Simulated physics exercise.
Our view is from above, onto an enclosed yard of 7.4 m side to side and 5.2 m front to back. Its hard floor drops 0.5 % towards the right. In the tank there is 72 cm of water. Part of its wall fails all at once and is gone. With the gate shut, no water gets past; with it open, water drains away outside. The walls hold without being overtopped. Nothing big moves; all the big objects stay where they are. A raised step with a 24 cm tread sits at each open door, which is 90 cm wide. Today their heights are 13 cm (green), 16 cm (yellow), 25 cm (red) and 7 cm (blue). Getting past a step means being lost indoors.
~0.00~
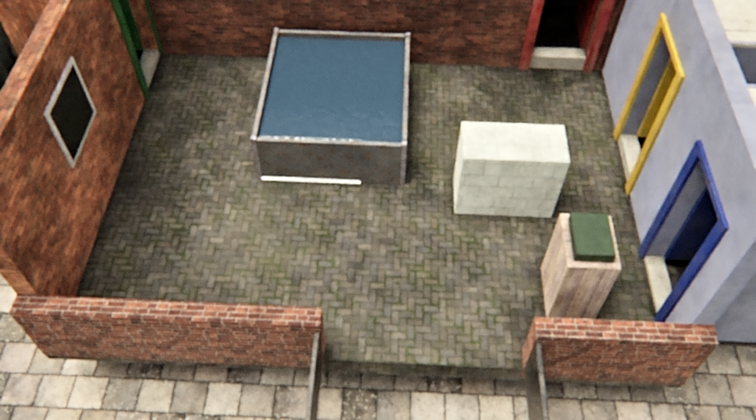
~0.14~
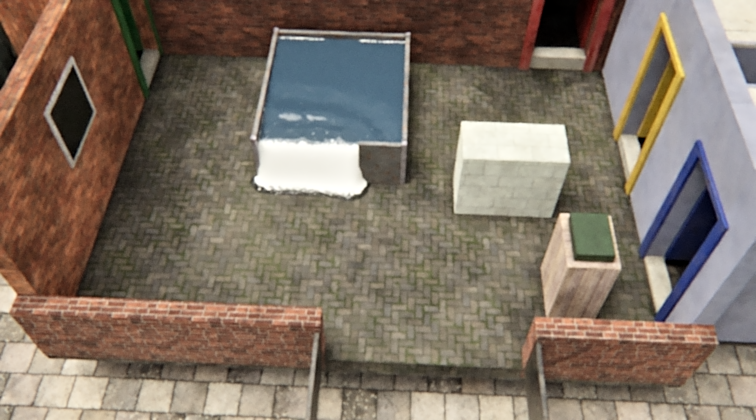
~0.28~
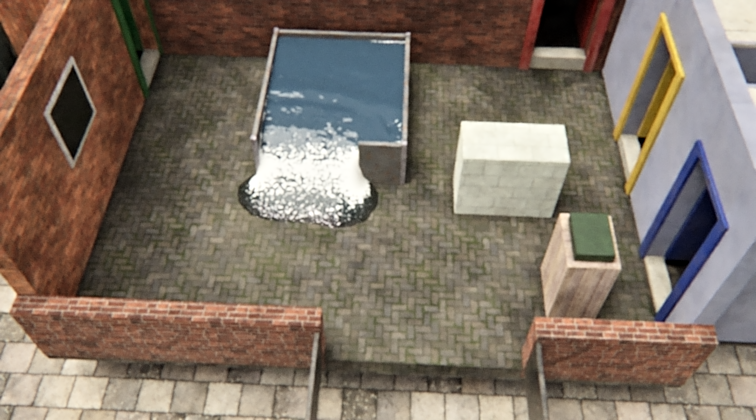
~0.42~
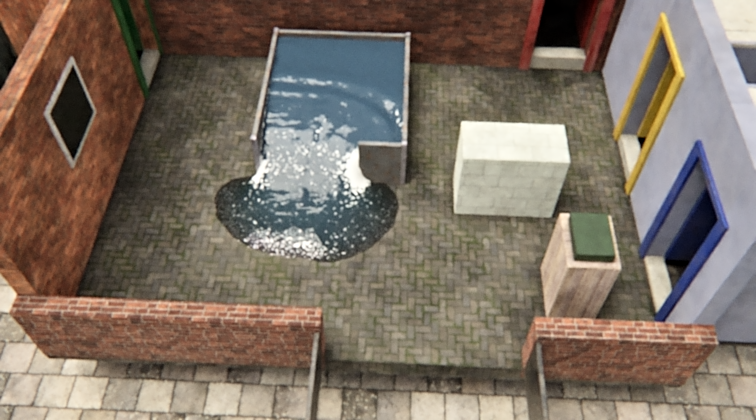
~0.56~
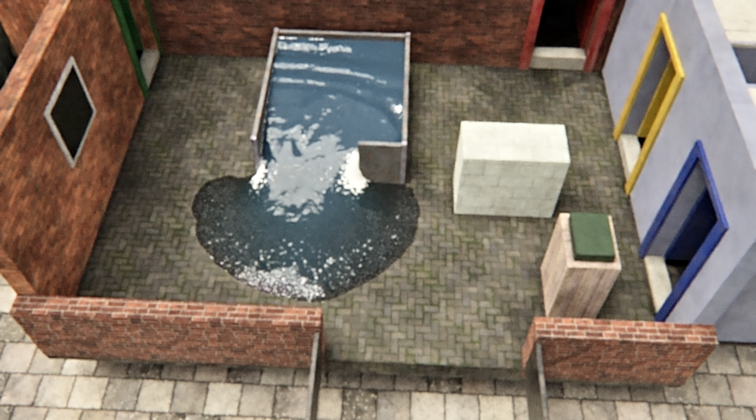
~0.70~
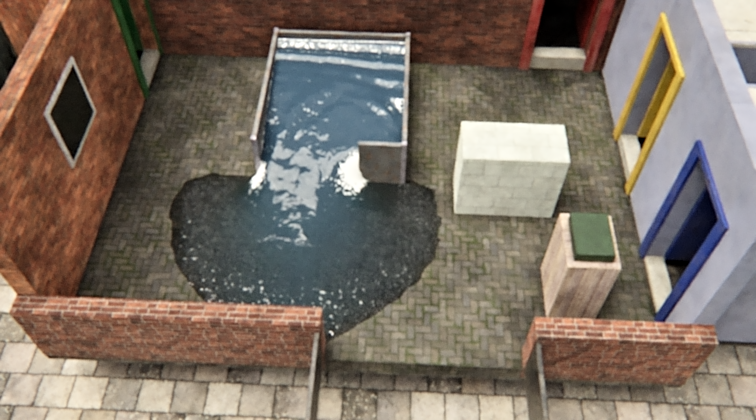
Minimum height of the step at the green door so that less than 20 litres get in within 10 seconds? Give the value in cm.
Roughly 12.5 cm.
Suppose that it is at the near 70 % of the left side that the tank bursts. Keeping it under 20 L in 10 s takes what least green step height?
It should stand roughly 32 cm high.
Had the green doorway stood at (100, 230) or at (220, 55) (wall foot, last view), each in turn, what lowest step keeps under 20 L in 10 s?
Around 13.5 and 14.5 cm respectively.
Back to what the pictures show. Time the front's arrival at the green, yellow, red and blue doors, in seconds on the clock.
Green = 3.6 s, yellow = 7.0 s, red = 6.5 s, blue = 4.5 s.
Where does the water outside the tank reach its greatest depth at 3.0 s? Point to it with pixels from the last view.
Around (64, 329).
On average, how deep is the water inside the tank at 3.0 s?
About 27 cm.
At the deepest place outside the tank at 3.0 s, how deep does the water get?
Close to 38 centimetres.
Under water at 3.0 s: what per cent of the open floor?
Near 40 per cent of the open floor.
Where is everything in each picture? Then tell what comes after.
In the first picture, still water, 72 cm deep, in the tank at (336, 88); the green door at (138, 23) is dry.
In the second picture, the gap is at (310, 167), the front 0.3 m out at (345, 196); the back of the tank holds 72 cm.
In the third picture, water pours out at (310, 168) and has run 0.8 m, to (334, 223); about 13 cm deep outside, 72 cm at the back.
In the fourth picture, the gap is at (310, 168), the front 1.3 m out at (312, 254); the back of the tank holds 72 cm.
In the fifth picture, the front is at (294, 293), 1.9 m from the gap at (310, 168); 4.4 m2 of floor is wet, 70 cm left at the back.
In the sixth picture, the front is at a hidden place, 2.6 m from the gap at (310, 168); 6.5 m2 of floor is wet, 62 cm left at the back; the green door at (138, 23), 3.5 m from the gap, is still 2.7 m from the nearest water.
After 1.4 s water covers 30 % of the floor, deepest (41 cm) near (270, 325); it has not reached the green door.
After 3.0 s water covers 40 % of the floor, deepest (38 cm) near (64, 329); it has not reached the green door.
After 10.0 s water covers 90 % of the floor, deepest (12 cm) near (274, 86); 11 cm at the green door, 16 litres in over its 13 cm step.
At the green door as built, the water arrived by 3.6 s and peaked near 17 cm at 6.6 s.
Run again over the same 10 s with other heights there, 29 litres in over 11.5 cm, 12 litres over 13.5 cm. The limit of 20 litres is kept from about 12.5 cm up.
